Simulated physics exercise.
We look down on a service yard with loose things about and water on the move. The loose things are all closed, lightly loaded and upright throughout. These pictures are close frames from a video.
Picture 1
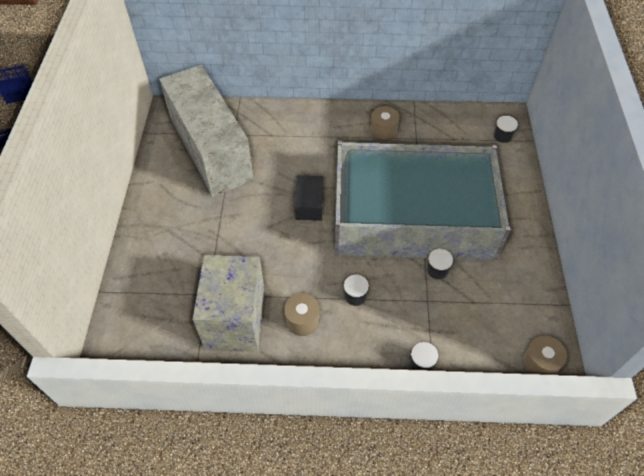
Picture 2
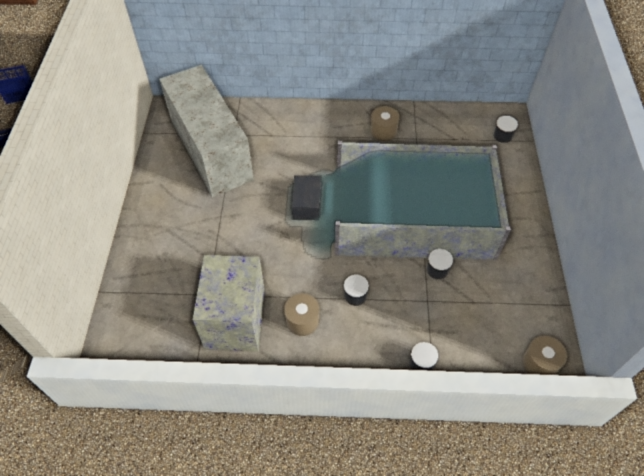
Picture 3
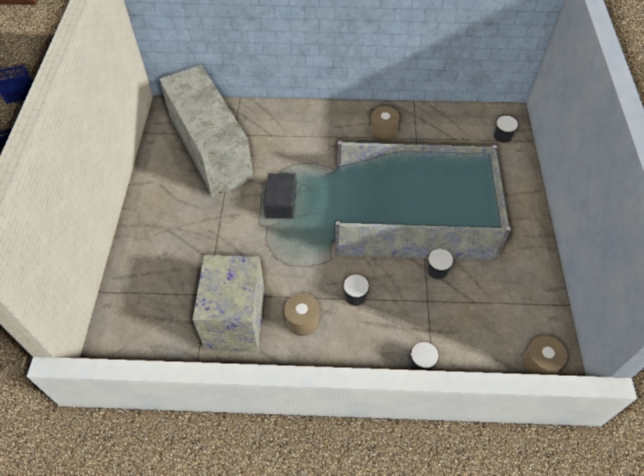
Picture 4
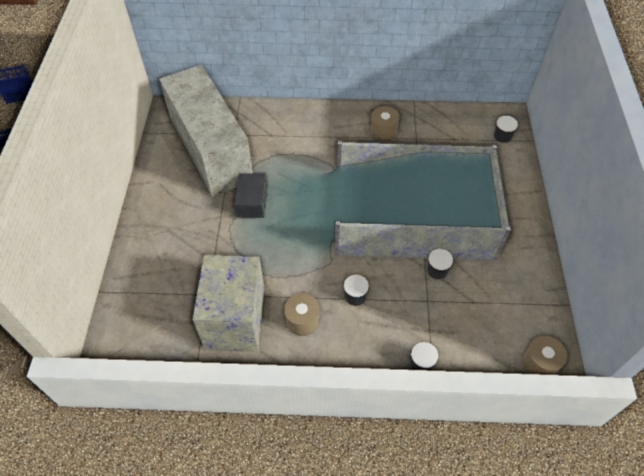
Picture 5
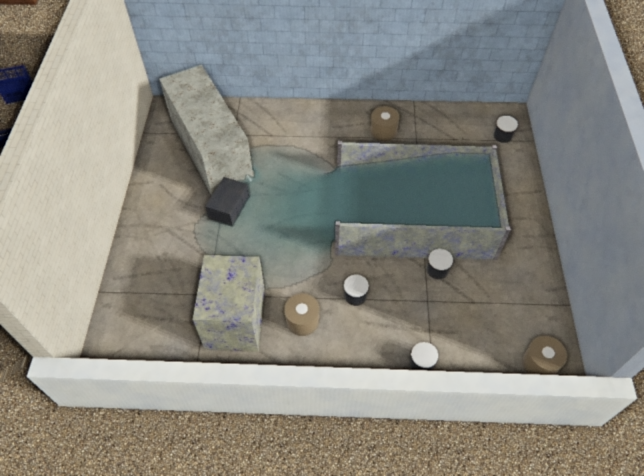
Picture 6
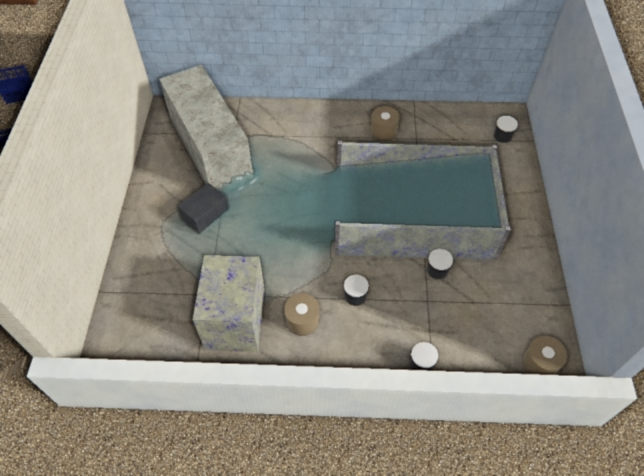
Water poured out of the left end of a raised stone tank and spread across the paved yard, pushing a dark crate leftward past a long stone block, while the other loose things stayed put.
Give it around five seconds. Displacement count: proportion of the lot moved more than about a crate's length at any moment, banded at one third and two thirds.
Proportion: Below one third.
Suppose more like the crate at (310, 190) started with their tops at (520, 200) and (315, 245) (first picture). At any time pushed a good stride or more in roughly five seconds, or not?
Falls short, then travels that far.
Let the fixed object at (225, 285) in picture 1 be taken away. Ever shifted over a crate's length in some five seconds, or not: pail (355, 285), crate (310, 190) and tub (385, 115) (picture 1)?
First object never went far; second object was driven off; third object never went far.
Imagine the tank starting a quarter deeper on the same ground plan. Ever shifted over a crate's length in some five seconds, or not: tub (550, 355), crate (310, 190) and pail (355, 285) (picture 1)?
Taking them as listed, the first came up short, the second did it and the third came up short.
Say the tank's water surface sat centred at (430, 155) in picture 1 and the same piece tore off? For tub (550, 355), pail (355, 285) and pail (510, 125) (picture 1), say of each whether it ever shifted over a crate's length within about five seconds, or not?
Not far, Not far, Not far.
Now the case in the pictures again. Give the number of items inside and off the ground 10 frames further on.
The answer would be 1.
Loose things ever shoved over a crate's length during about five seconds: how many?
Count: 2.
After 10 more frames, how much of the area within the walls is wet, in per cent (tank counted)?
Estimate: Near 45 %.
A moment on, 1 of 8 are well off their spots; 1 afloat.
Next, 1 of 8 are well off their spots; 1 afloat.
Later, 1 of 8 are well off their spots; 1 afloat.
In the end, 2 of 8 are well off their spots, and 2 have been at some point; 1 afloat.
